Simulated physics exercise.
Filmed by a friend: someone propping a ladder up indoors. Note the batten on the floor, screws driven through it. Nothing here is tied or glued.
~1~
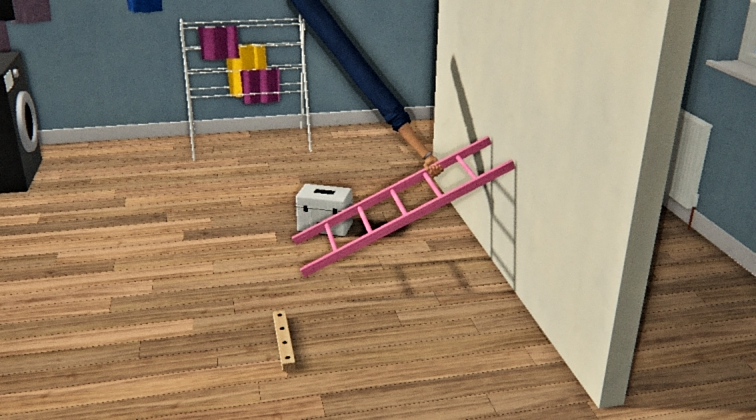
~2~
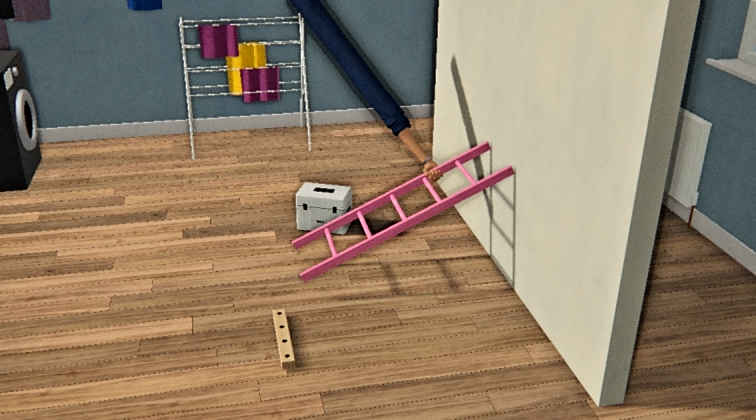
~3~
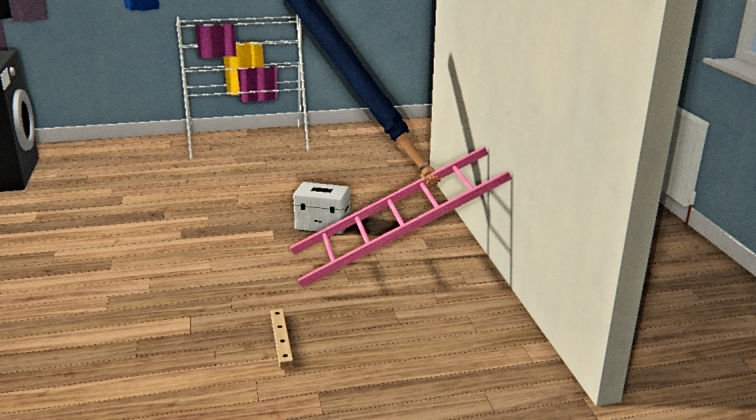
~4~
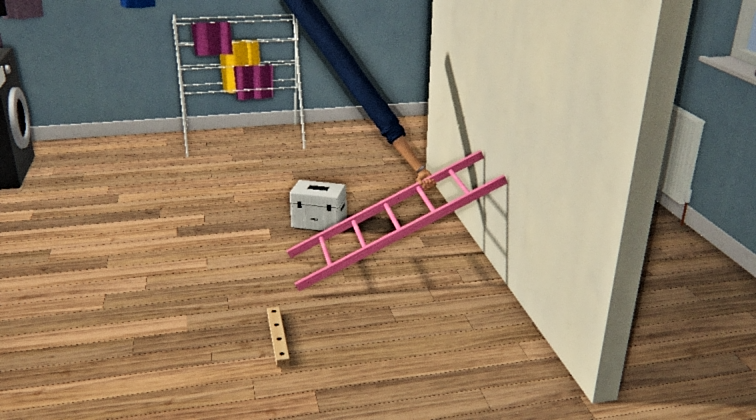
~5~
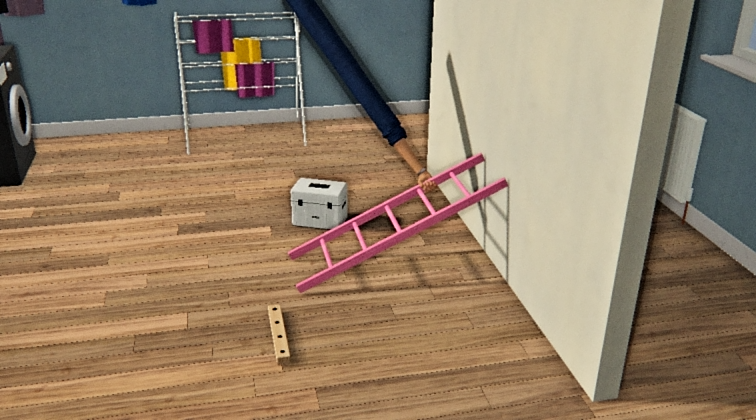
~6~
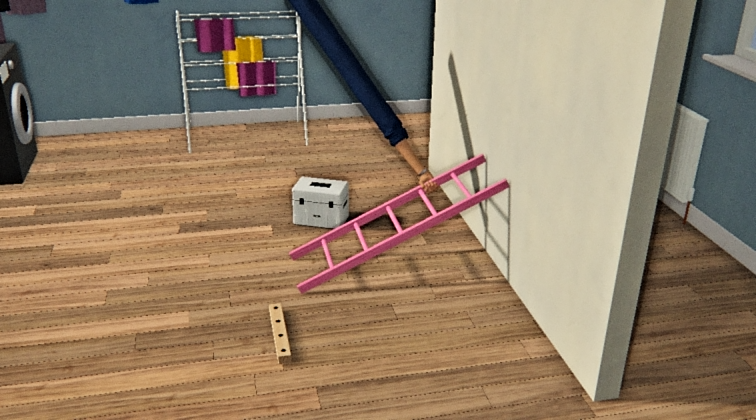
In a room with a wooden floor, a hand in a long blue sleeve held a pink ladder slanted by a pale wall and lowered it slightly, near a white toolbox and a small batten.
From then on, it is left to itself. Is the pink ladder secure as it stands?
Slithers away.
Then, 0.22 s after the last picture, pink ladder tipped 7° from how it was near (390, 233).
Then, 0.32 s after the last picture, pink ladder tipped 19° from how it was near (385, 252).
At rest, the pink ladder slides out and falls, near (383, 263); the bystanders in place.
